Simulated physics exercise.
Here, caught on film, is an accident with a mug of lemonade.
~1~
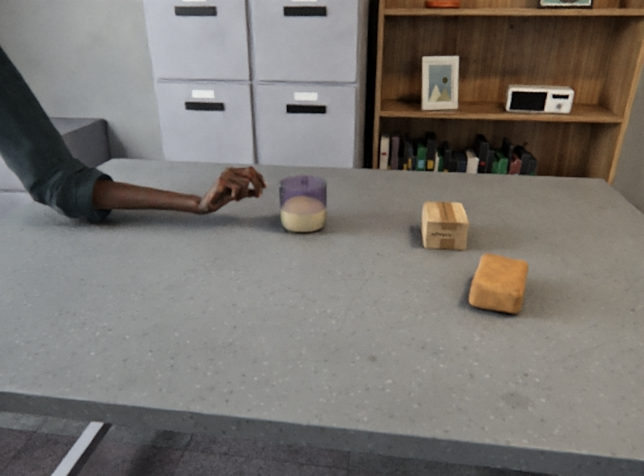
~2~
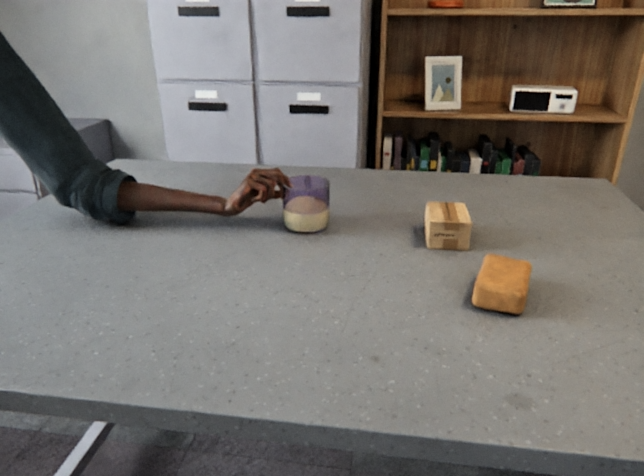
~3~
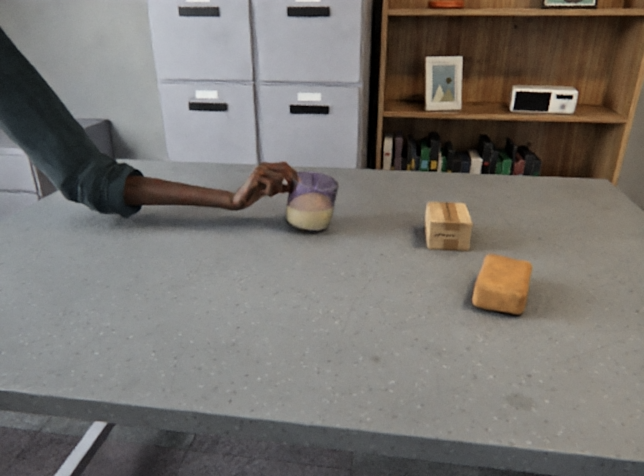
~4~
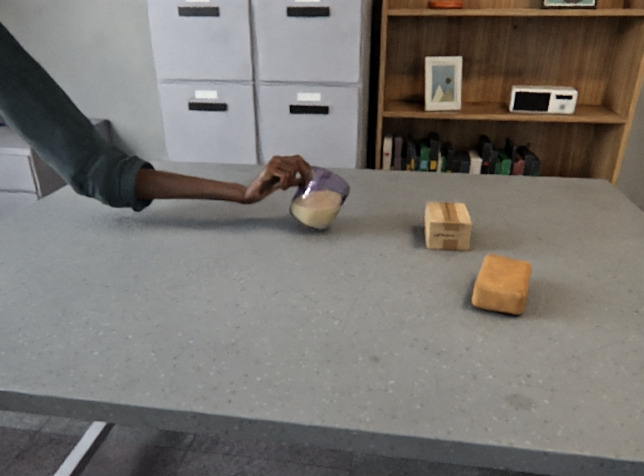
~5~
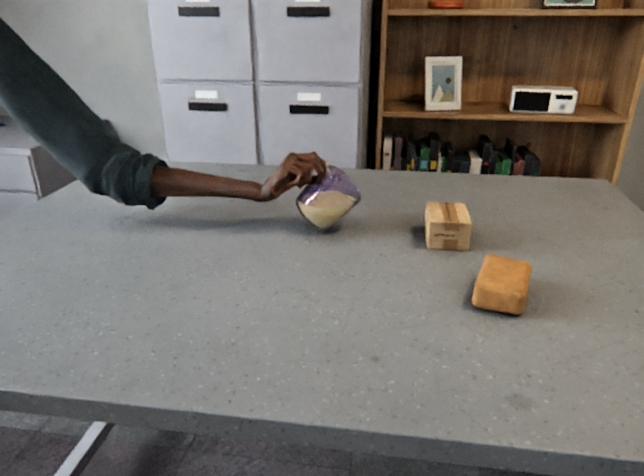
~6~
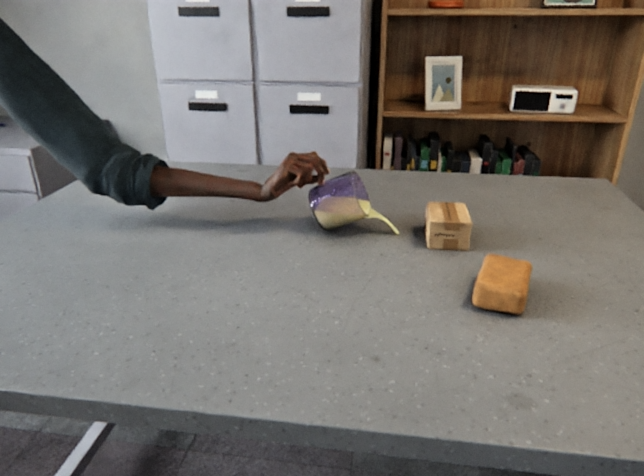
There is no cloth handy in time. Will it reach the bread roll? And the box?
One by one: The bread roll gets caught in it I'd say, the box gets caught in it I'd say.
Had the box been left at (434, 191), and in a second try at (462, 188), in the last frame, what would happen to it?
Where first placed it is touched, where next placed it is touched.
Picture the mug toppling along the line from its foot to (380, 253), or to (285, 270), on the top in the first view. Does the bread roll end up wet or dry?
On the first try it is hit by the spill, and on the second try it avoids the spill.
Next, the puddle covers about as much as a plate; the bread roll is clear of it; the box is in it.
After that, the puddle covers about as much as a big tray; the bread roll is in it; the box is in it.
Finally, the puddle covers about as much as a big tray; the bread roll is in it; the box is in it.
